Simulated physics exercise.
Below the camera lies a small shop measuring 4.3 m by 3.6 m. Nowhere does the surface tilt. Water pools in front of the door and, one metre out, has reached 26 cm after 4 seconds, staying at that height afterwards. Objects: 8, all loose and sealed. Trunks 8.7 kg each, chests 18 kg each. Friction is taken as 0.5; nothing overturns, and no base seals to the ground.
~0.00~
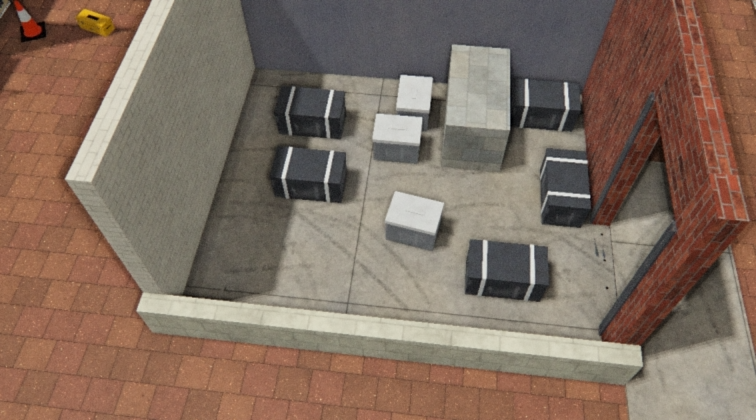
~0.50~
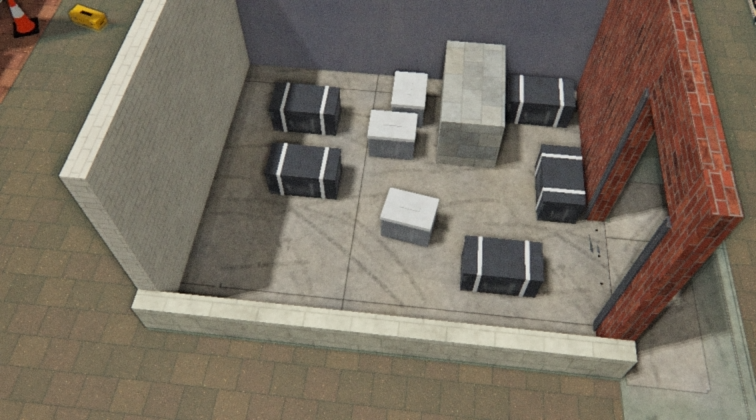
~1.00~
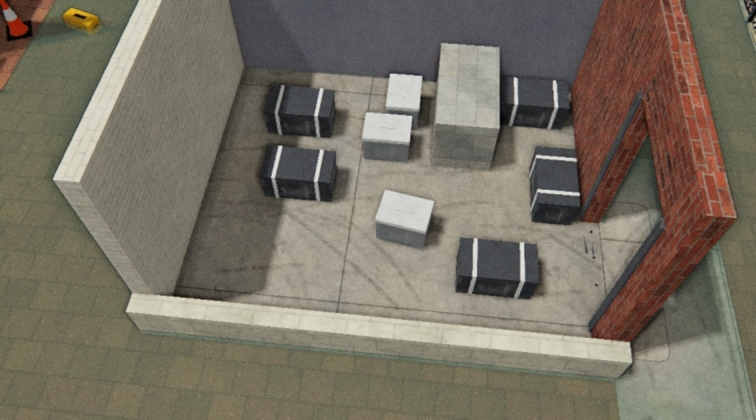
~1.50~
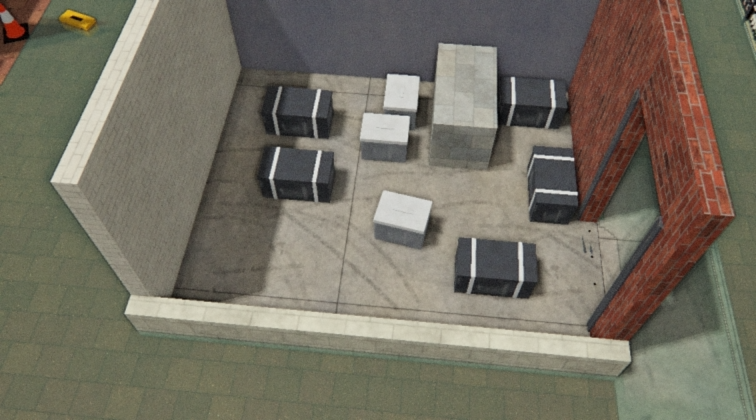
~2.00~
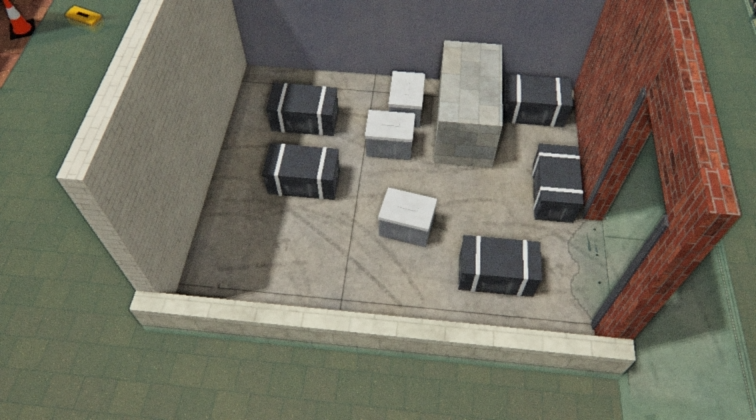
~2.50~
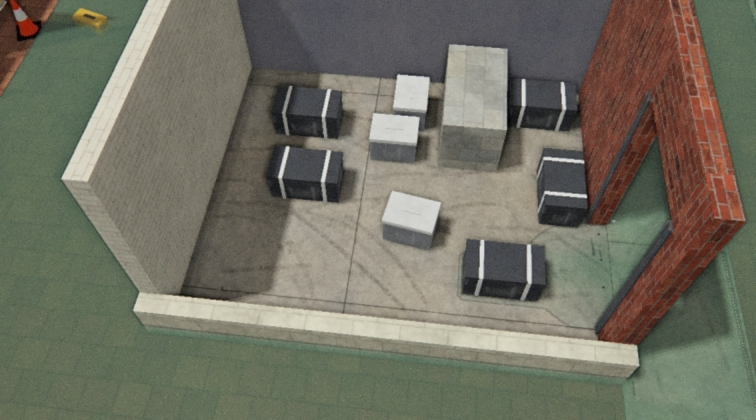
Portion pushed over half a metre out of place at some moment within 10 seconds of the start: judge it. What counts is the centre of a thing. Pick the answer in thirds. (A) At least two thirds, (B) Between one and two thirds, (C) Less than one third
Option B: Between one and two thirds.
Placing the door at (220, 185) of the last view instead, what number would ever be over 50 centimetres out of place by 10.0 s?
6.
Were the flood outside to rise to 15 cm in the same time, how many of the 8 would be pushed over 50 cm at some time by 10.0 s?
Then the count would be 1.
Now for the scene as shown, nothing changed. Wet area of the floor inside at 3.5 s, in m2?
Somewhere about 3.5 m2, give or take.
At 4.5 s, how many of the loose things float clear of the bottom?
1 at that moment.
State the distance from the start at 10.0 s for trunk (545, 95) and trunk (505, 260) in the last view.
Shifts: 0 cm / 300 cm.
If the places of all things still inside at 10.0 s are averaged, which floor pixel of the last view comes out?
Mean floor pixel: About (389, 145).
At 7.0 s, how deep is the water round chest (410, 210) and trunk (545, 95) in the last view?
Roughly 7 and 2 cm.
After 3.5 s 0 of 8 are over 50 cm from their spots; 0 afloat.
After 4.5 s 1 of 8 are over 50 cm from their spots; 1 afloat.
After 7.0 s 3 of 8 are over 50 cm from their spots; 2 afloat.
After 10.0 s 4 of 8 are over 50 cm from their spots, and 4 have been at some point; 8 afloat.
